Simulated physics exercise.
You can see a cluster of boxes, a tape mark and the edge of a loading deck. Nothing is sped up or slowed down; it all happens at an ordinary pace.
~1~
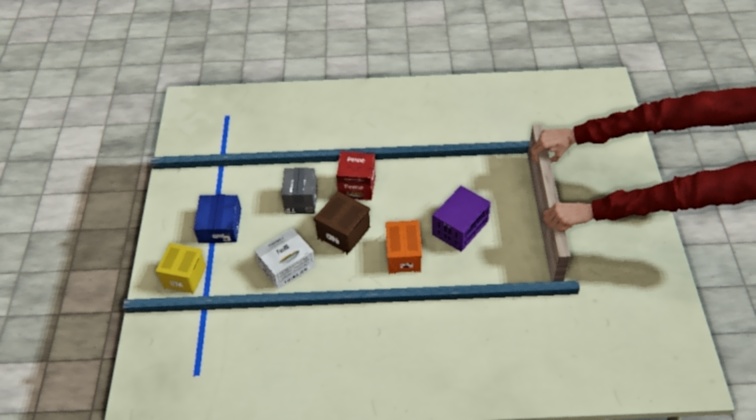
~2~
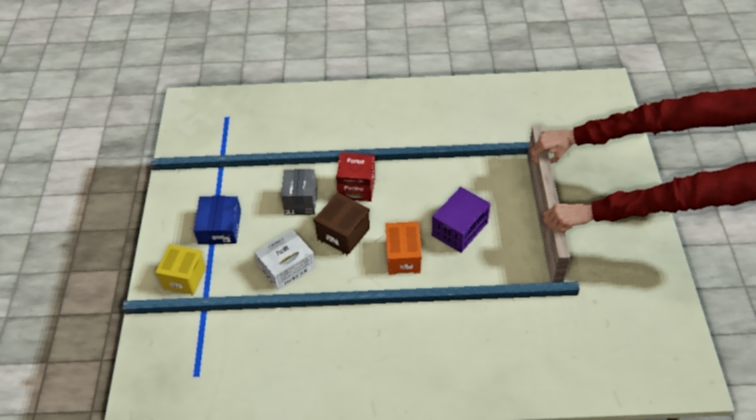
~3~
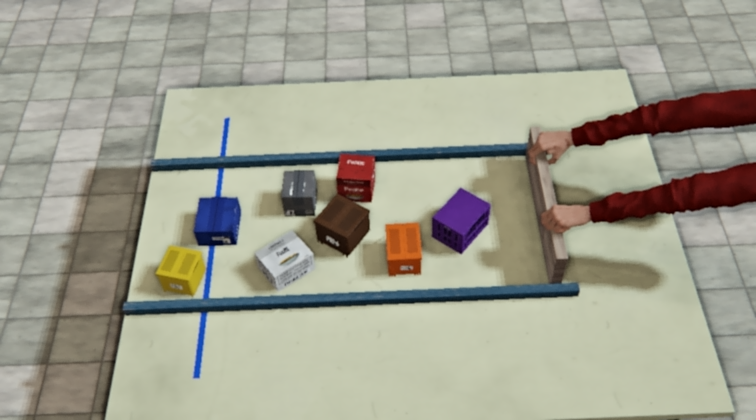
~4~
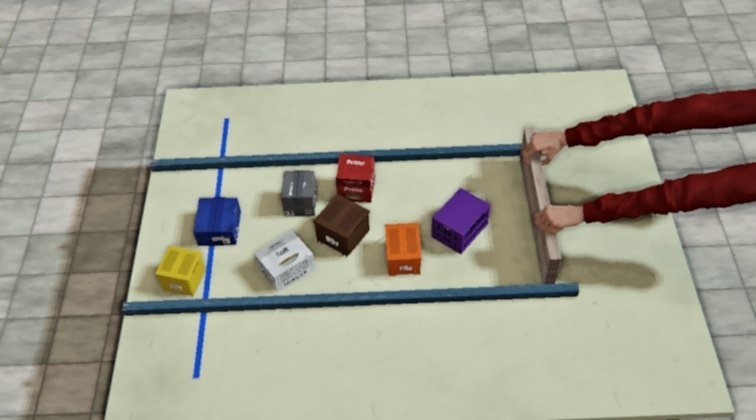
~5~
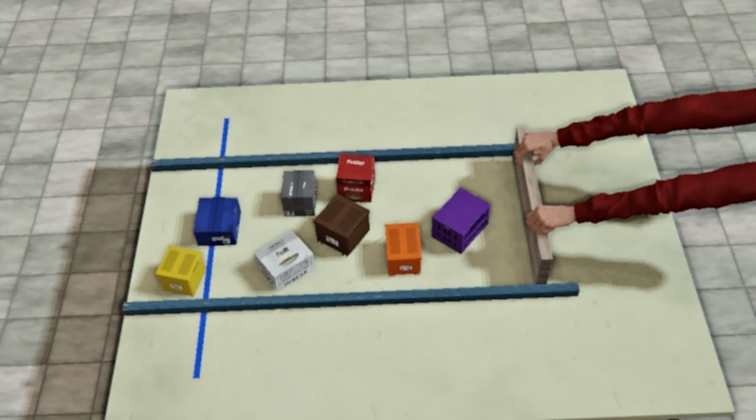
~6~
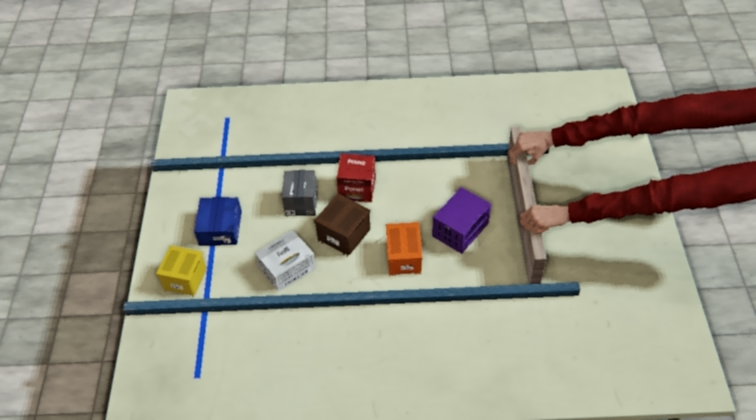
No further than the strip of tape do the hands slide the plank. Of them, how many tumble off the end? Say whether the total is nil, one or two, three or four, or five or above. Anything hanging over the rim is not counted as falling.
The total is one or two.
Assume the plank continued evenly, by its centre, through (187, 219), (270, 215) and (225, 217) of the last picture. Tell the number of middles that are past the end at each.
The counts would come out as 5, 0 and 2.
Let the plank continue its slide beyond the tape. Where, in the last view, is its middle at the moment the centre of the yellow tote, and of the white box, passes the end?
Roughly (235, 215); for the second one, roughly (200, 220).
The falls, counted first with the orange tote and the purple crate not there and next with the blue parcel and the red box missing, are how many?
Result: 0, then 1.
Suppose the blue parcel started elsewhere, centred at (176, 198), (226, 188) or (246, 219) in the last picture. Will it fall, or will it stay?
Results in order: Over the edge; over the edge; over the edge.
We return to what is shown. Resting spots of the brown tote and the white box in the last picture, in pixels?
(154, 231), and the other (144, 272).
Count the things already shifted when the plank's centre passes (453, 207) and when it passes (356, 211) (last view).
The counts are 2 and 5.
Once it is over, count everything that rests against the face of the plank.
That makes 3.
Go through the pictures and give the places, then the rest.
Yellow tote (182, 269); blue parcel (218, 219); white box (285, 258); plank (547, 201); tape (214, 230), in the first frame.
Blue parcel (218, 220); plank (547, 202), in the second frame.
White box (285, 261); grey parcel (300, 193), in the third frame.
Yellow tote (182, 272); brown tote (343, 226), in the fourth frame.
Blue parcel (218, 221); red box (356, 179), in the fifth frame.
Yellow tote (183, 271); blue parcel (218, 221); white box (286, 261); plank (525, 204); tape (214, 232), in the sixth frame.
Soon after, none off yet; yellow tote at rest near (183, 271); blue parcel at rest near (218, 221); white box at rest near (286, 261).
After that, none off yet; yellow tote at rest near (183, 271); blue parcel at rest near (218, 221); white box displaced a little near (273, 269).
And then, none off yet; yellow tote displaced a little near (168, 272); blue parcel displaced about its own width near (177, 223); white box displaced well along near (206, 269).
In the end, the number that fall off is one or two; gone, blue parcel and yellow tote.
